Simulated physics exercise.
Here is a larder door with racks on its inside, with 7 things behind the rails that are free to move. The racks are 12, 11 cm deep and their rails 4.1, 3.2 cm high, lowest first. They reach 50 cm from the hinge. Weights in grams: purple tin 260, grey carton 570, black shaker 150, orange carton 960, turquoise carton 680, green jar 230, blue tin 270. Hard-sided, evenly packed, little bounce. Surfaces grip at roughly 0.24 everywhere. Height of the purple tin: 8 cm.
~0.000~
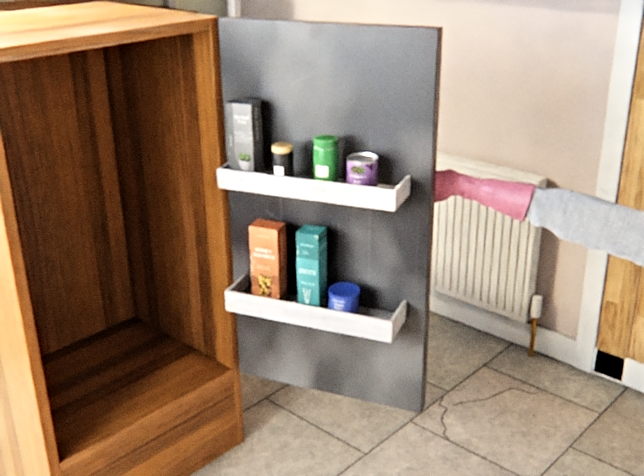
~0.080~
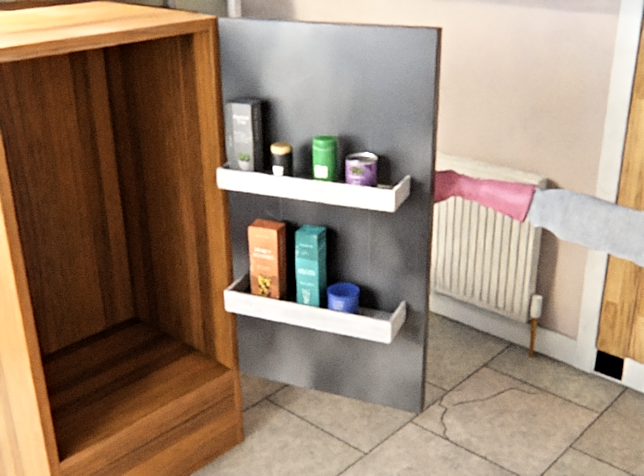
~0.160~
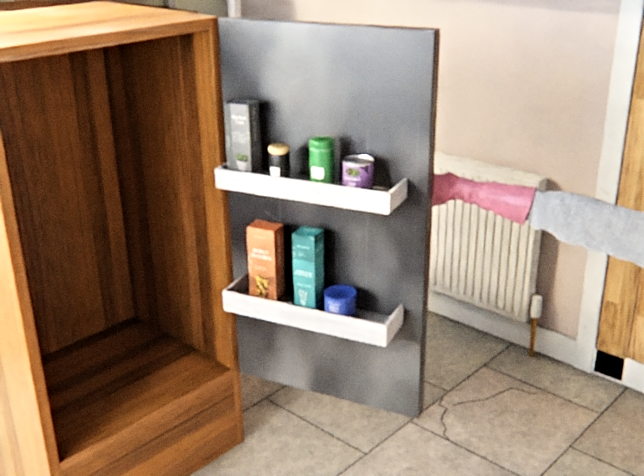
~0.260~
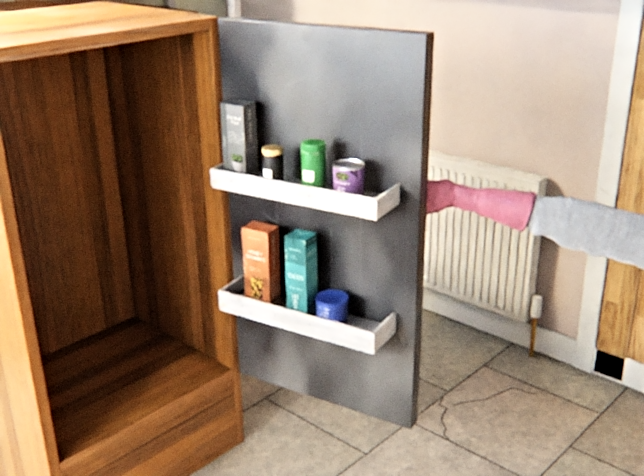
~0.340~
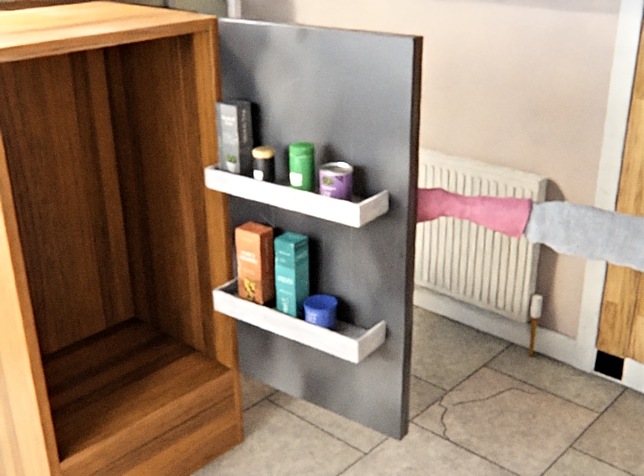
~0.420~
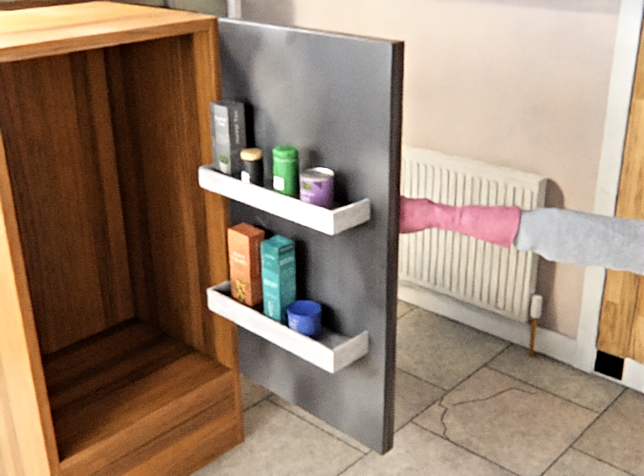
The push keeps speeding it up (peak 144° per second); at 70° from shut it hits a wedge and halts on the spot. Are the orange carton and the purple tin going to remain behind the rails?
The orange carton keeps to its rack; the purple tin keeps to its rack.
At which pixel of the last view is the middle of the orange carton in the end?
Near (220, 272).
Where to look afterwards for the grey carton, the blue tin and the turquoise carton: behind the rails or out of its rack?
The grey carton ends behind the rails; the blue tin is still behind the rails; the turquoise carton finishes out of its rack.
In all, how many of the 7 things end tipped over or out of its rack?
In all, 1.
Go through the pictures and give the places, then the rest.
The first frame shows open by 110°; orange carton (269, 264); purple tin (362, 175).
The second frame shows open by 110°; turquoise carton (311, 272); green jar (325, 164).
The third frame shows open by 107°; blue tin (340, 306); grey carton (243, 140).
The fourth frame shows open by 102°; black shaker (273, 167); turquoise carton (302, 276).
The fifth frame shows open by 96°; green jar (303, 171); blue tin (321, 317).
The sixth frame shows open by 88°; orange carton (248, 270); purple tin (317, 192).
After 0.62 s, open by 70°; orange carton moved 2 cm near (221, 272); green jar 13° off upright; turquoise carton 8° off upright.
After 0.92 s, open by 70°; turquoise carton now out of its rack; orange carton moved 2 cm near (219, 272); green jar 3° off upright.
After 1.22 s, open by 70°; orange carton moved 2 cm near (220, 272); green jar moved 3 cm.
In the end (1.7 s), out of its rack, turquoise carton; the other 6 under 5 cm from the start. In the last view, orange carton near (220, 272), purple tin near (262, 202).
